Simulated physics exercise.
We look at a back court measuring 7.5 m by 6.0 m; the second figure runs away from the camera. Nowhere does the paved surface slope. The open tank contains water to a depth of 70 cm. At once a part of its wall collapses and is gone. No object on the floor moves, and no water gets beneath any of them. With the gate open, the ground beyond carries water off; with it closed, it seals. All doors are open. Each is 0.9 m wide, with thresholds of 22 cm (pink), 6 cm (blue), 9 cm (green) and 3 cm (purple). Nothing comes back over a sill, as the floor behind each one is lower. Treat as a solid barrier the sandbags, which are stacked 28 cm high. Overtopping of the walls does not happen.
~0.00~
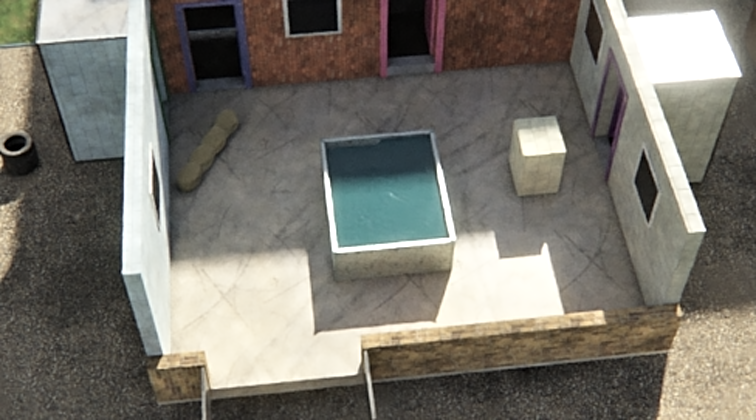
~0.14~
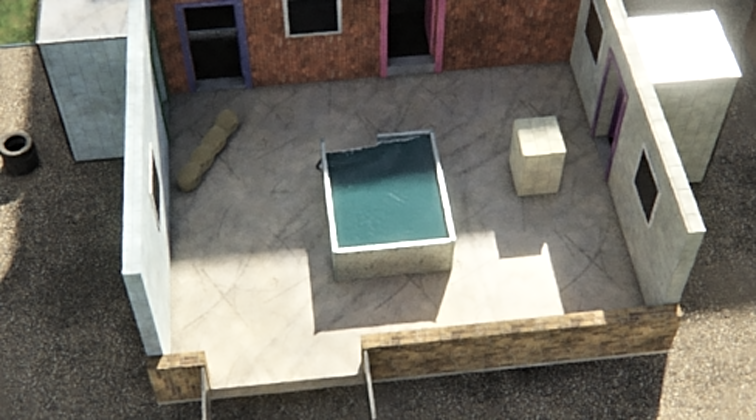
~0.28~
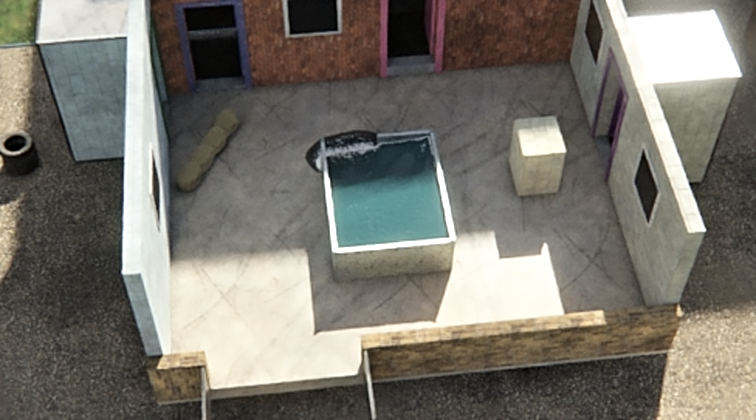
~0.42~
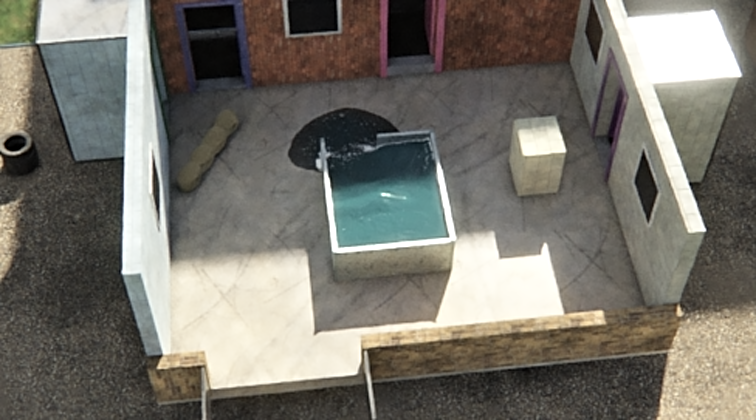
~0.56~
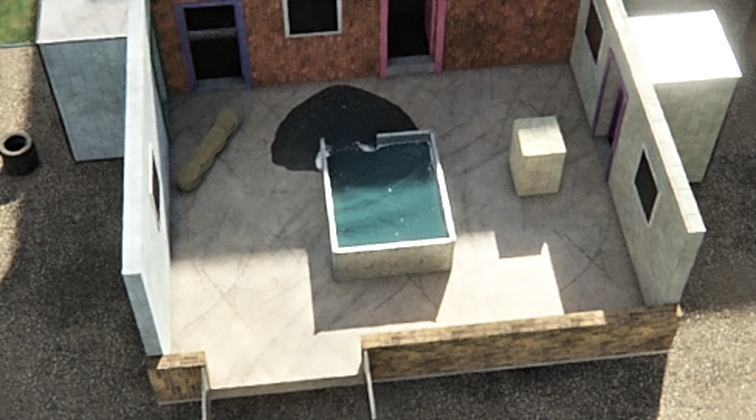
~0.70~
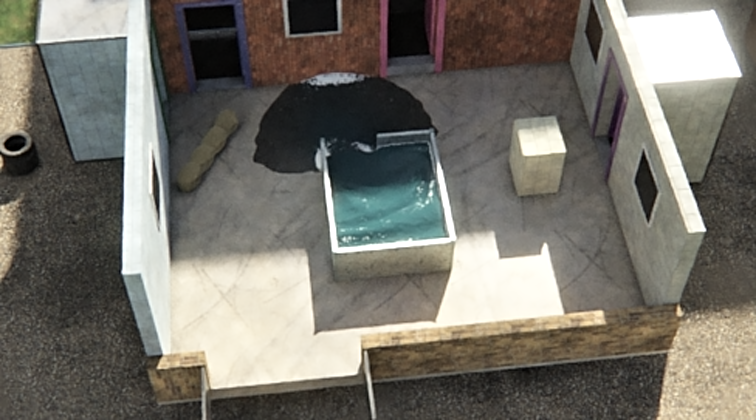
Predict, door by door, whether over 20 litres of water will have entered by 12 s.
At the pink door the amount will not overshoot the limit. At the blue door the amount will overshoot the limit. At the green door the amount will overshoot the limit. At the purple door the amount will overshoot the limit.
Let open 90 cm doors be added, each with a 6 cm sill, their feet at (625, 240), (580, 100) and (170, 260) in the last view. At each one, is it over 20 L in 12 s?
The first one doesn't reach it, the second one exceeds it, and the third one doesn't reach it.
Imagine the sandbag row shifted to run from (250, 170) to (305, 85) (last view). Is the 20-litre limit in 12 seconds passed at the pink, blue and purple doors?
Then the pink door is short of it, the blue door short of it, the purple door over the mark.
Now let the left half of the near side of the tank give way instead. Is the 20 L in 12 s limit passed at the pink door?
So, pink door: Within bounds.
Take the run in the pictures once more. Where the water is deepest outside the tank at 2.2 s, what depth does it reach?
About 34 cm at most.
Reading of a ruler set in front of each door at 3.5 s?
Pink 14 cm, blue 13 cm, green 22 cm, purple 6 cm.
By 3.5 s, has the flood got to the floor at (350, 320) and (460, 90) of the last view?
I'd say spared, then drenched.
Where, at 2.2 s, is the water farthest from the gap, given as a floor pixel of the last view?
I'd put it close to (556, 63).
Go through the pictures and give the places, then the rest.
In the first frame, still water, 70 cm deep, in the open tank at (385, 192).
In the second frame, the front is at a hidden place, 0.5 m from the gap on the open tank's far side; 0.2 m2 of floor is under water; 70 cm left at the back of the open tank.
In the third frame, the front is at (356, 134), 0.8 m from the gap on the open tank's far side; 0.8 m2 of floor is under water; 70 cm left at the back of the open tank.
In the fourth frame, water pours out on the open tank's far side and has run 1.4 m, to (353, 111); typically 8 cm deep outside, 70 cm at the open tank's back.
In the fifth frame, water pours out on the open tank's far side and has run 2.0 m, to (333, 89); typically 5 cm deep outside, 70 cm at the open tank's back.
In the sixth frame, the front is at (297, 85), 2.3 m from the gap on the open tank's far side; 4.7 m2 of floor is under water; 64 cm left at the back of the open tank.
After 1.4 s water covers 15 % of the floor and is deepest (39 cm) near (347, 163); pink door 18 cm at the sill, 0 L in, blue door 11 cm at the sill, 0 L in, green door not reached, purple door not reached.
After 2.2 s water covers 25 % of the floor and is deepest (34 cm) near (337, 89); pink door 21 cm at the sill, 0 L in, blue door 16 cm at the sill, 23 L in, green door 20 cm at the sill, 9 L in, purple door not reached.
After 3.5 s water covers 40 % of the floor and is deepest (28 cm) near (179, 95); pink door 14 cm at the sill, 1 L in, blue door 13 cm at the sill, 65 L in, green door 22 cm at the sill, 110 L in, purple door 6 cm at the sill, 0 L in.
After 7.0 s water covers 75 % of the floor and is deepest (18 cm) near (181, 178); pink door 8 cm at the sill, 1 L in, blue door 16 cm at the sill, 155 L in, green door 16 cm at the sill, 253 L in, purple door 7 cm at the sill, 41 L in.
After 12.0 s water covers 95 % of the floor and is deepest (10 cm) near (181, 178); pink door 5 cm at the sill, 1 L in, blue door 9 cm at the sill, 249 L in, green door 9 cm at the sill, 298 L in, purple door 5 cm at the sill, 68 L in.
